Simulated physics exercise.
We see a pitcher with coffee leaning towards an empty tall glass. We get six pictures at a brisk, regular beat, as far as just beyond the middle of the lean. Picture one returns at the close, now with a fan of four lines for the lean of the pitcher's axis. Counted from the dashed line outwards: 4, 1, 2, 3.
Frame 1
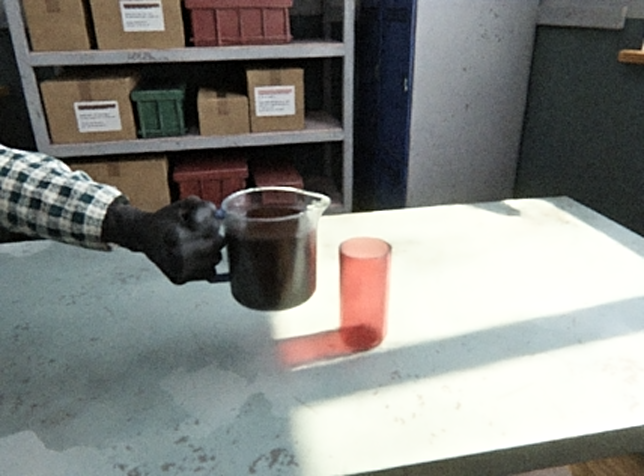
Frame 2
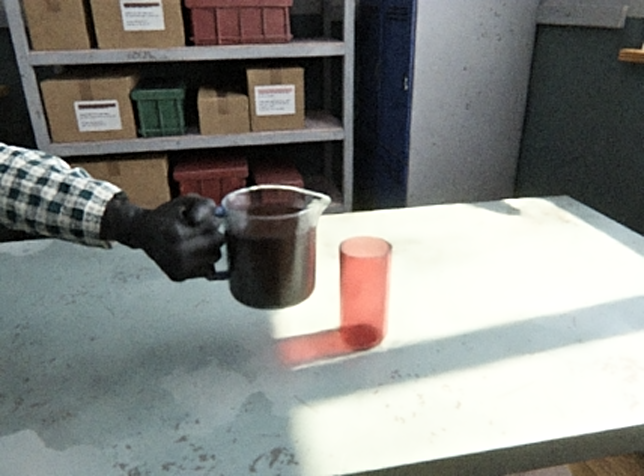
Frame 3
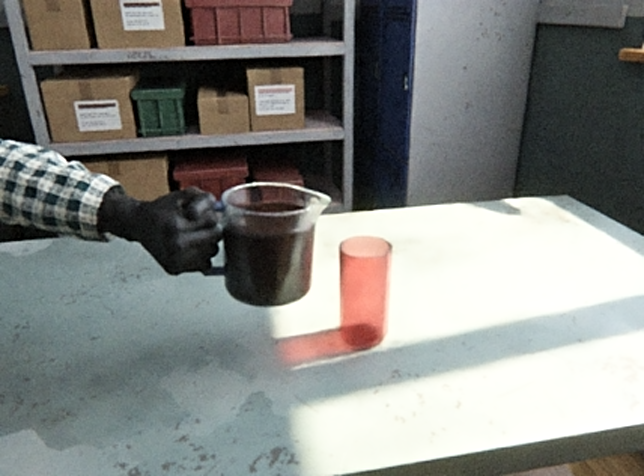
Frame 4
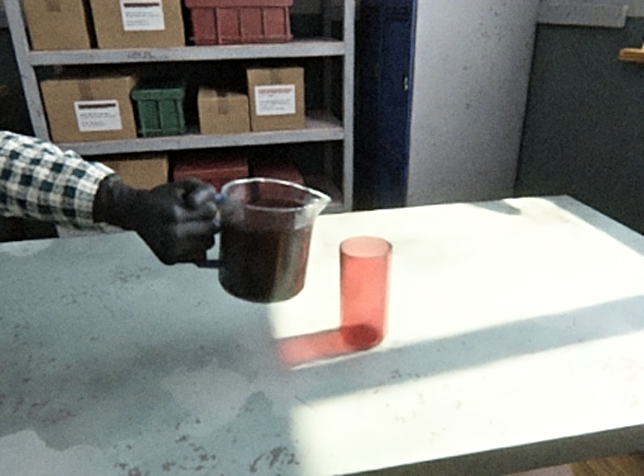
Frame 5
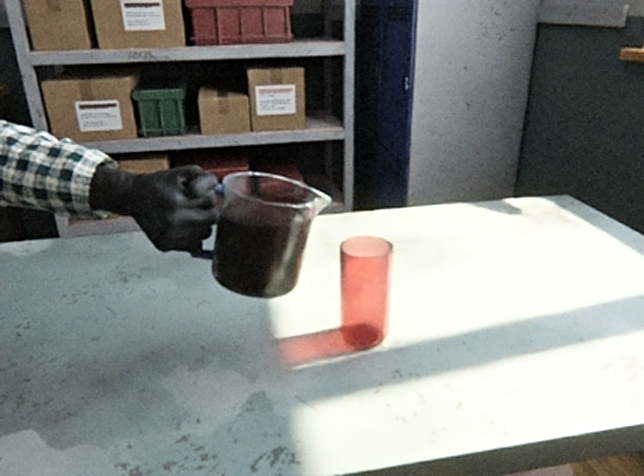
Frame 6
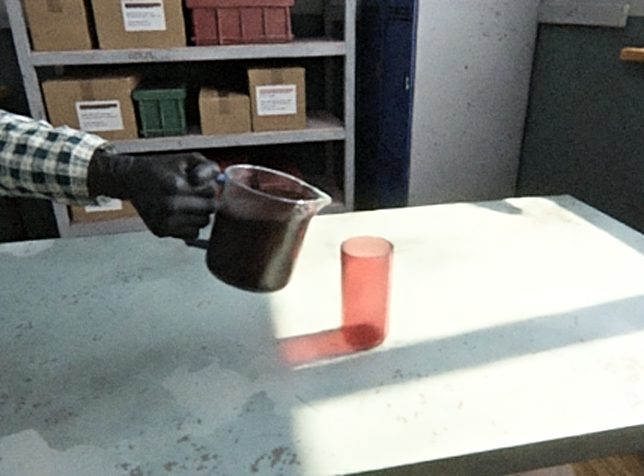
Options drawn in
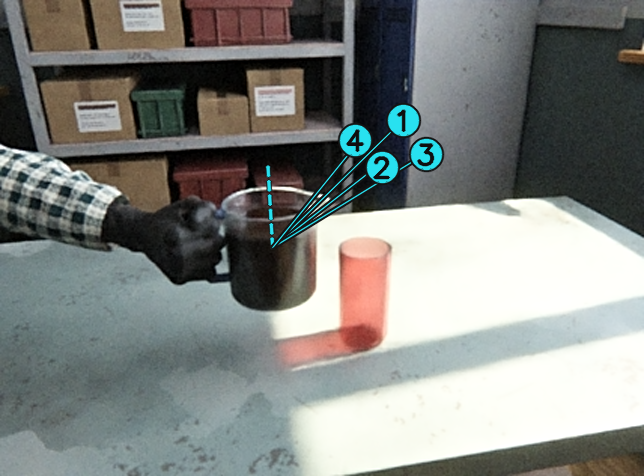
A gloved hand held a clear pitcher of dark liquid beside an empty red glass on a pale table, then lifted it slightly and gradually tilted it to the right, with nothing pouring out.
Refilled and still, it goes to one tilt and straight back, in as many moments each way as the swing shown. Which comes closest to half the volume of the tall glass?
1 works best here.
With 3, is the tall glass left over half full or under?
Over.
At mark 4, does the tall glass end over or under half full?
Under half.
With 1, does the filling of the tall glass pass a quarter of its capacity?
Yes, clearly.
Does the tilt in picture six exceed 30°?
No.
On the marked copy, 1 at (390, 132); 2 at (365, 175); 3 at (411, 162); 4 at (347, 155).
With 1, the tall glass ends with about 51 % of what it can hold.
With 2, the tall glass ends with about 74 % of what it can hold.
With 3, the tall glass ends with about 87 % of what it can hold; 7 % of the coffee is spilt.
With 4, the tall glass ends with about 33 % of what it can hold.
